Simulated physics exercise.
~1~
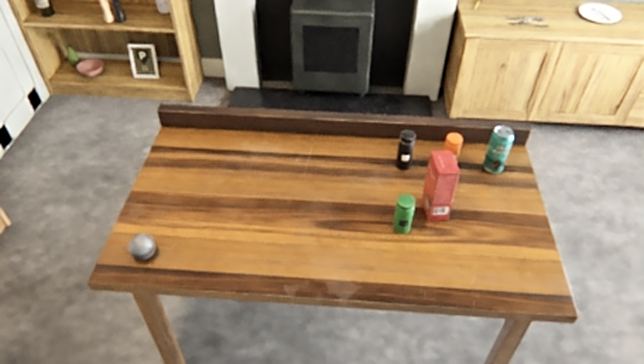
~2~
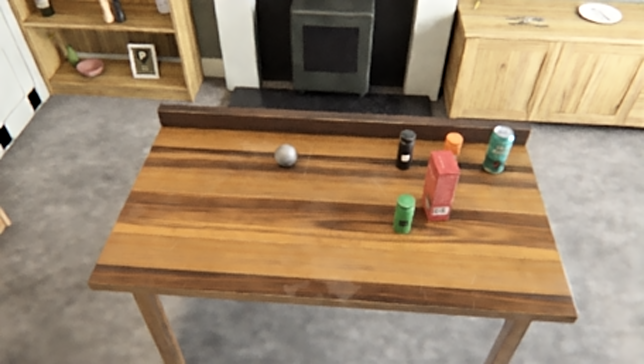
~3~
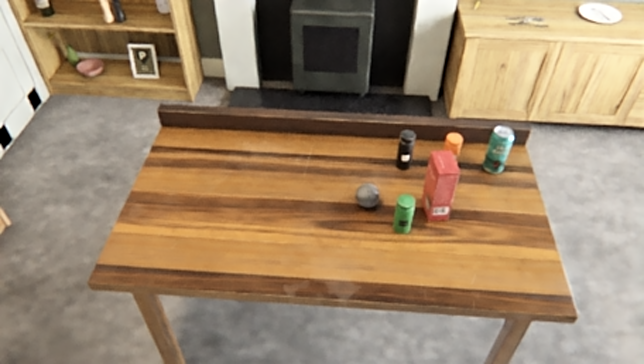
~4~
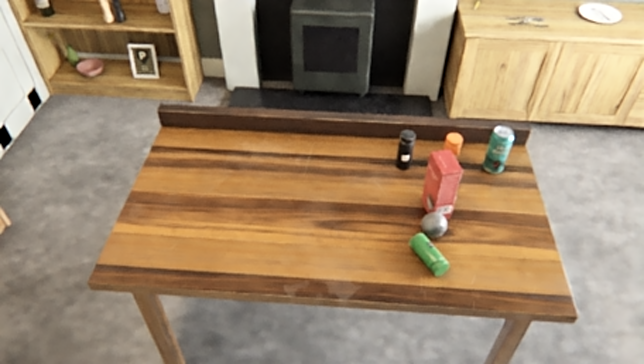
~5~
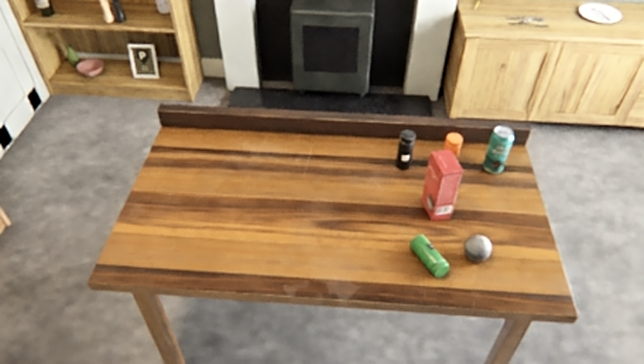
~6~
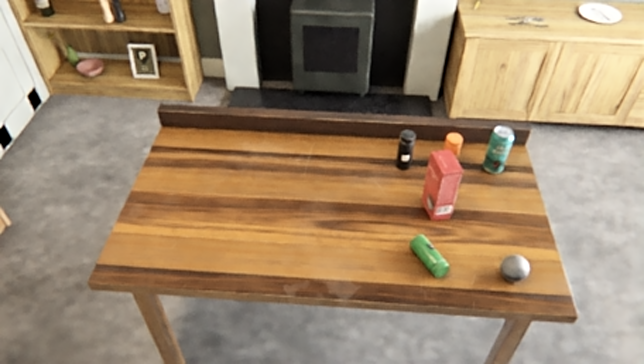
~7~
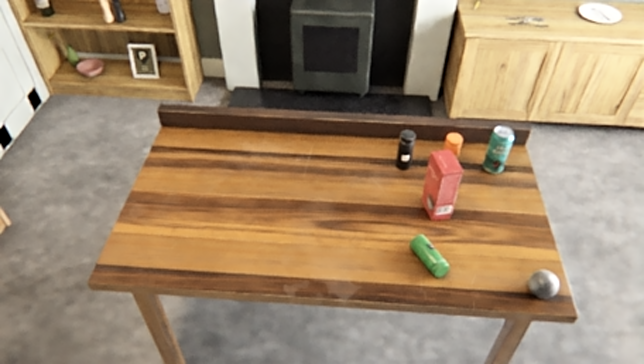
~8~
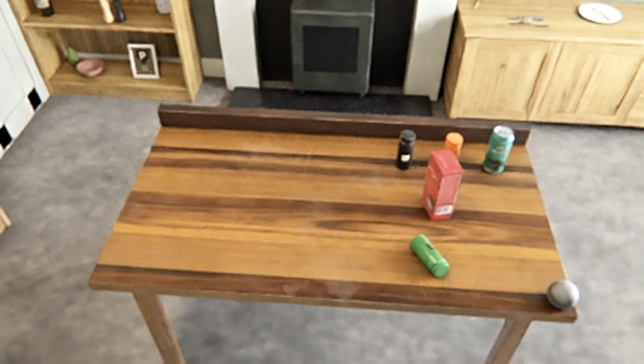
On a striped wooden table, a grey ball rebounds off the back rail, topples a green shaker and rolls to the near right corner.
